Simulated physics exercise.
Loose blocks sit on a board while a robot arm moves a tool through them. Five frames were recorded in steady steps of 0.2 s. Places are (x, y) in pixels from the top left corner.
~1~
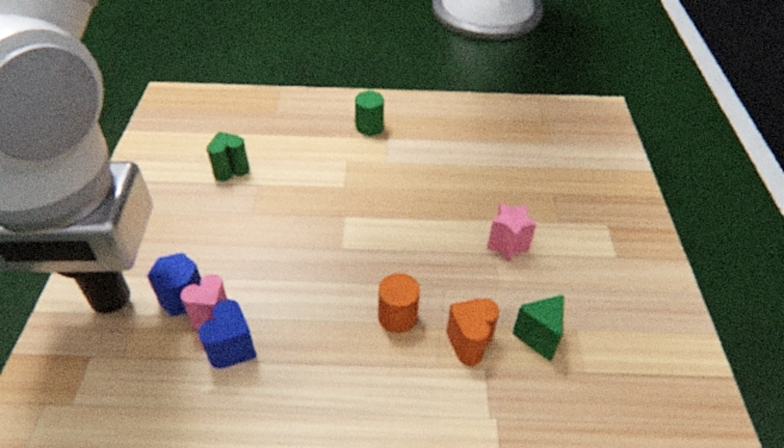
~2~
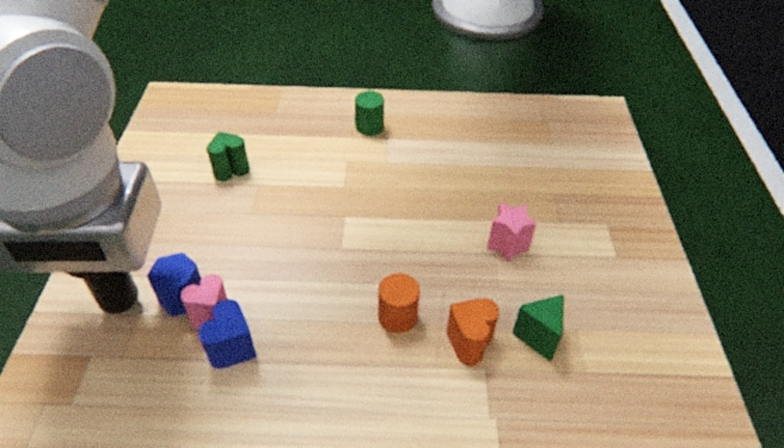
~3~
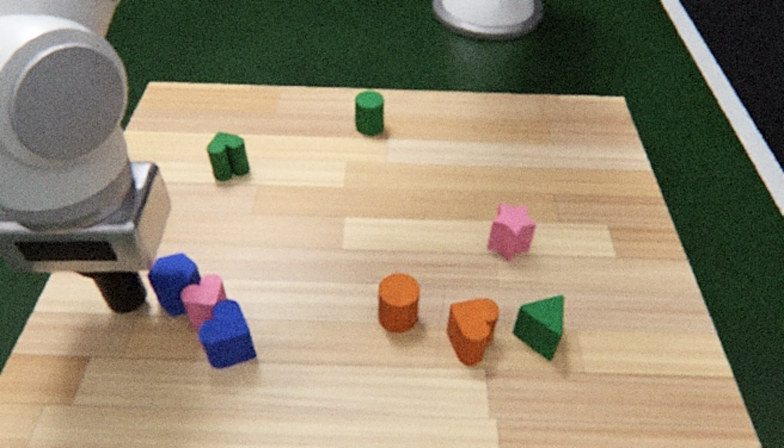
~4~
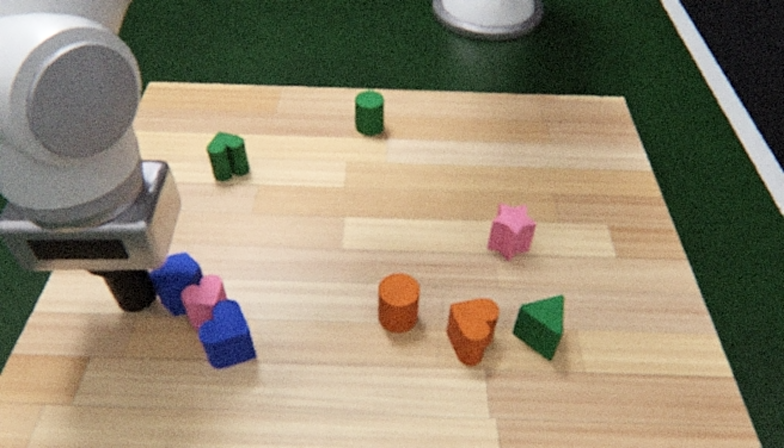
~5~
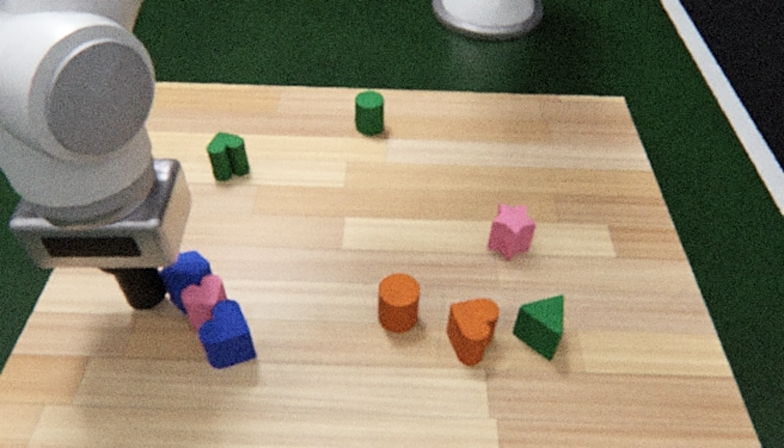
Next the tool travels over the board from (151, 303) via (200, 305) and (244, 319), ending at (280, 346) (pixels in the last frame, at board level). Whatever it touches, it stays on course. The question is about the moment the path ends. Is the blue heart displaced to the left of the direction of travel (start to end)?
Final answer: No.
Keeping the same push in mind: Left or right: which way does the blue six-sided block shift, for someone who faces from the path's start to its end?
It moves off to the left.
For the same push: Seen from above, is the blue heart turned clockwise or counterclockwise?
Clockwise, looking down.
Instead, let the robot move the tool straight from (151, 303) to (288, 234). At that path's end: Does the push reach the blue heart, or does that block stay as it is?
Once the path is done, it remains where it sat before.
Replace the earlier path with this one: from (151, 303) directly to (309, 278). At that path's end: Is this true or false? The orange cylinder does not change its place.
That is true.
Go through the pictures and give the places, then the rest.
In the first frame, tip of the tool at (111, 298), middles of tops, blue six-sided block at (172, 270), pink heart at (203, 290), blue heart at (224, 322).
In the second frame, tool at (119, 298), nothing pushed.
In the third frame, tool at (128, 298), nothing pushed.
In the fourth frame, tool at (137, 297), blue six-sided block at (174, 270).
In the fifth frame, tool at (147, 294), blue six-sided block at (184, 268), pink heart at (203, 290), blue heart at (224, 322).
The first path, step by step. One third of the way, tool at (198, 297); blue six-sided block at (229, 257), turned 50° anticlockwise; pink heart at (228, 293), turned 60° clockwise; blue heart at (229, 329).
Two thirds of the way, tool at (242, 312); blue six-sided block at (244, 255), turned 85° anticlockwise; pink heart at (268, 307), turned 110° clockwise; blue heart at (235, 338), turned 35° clockwise.
At the end, tool at (278, 338); blue six-sided block at (244, 255), turned 85° anticlockwise; pink heart at (309, 331), turned 100° clockwise; blue heart at (241, 350), turned 85° clockwise.
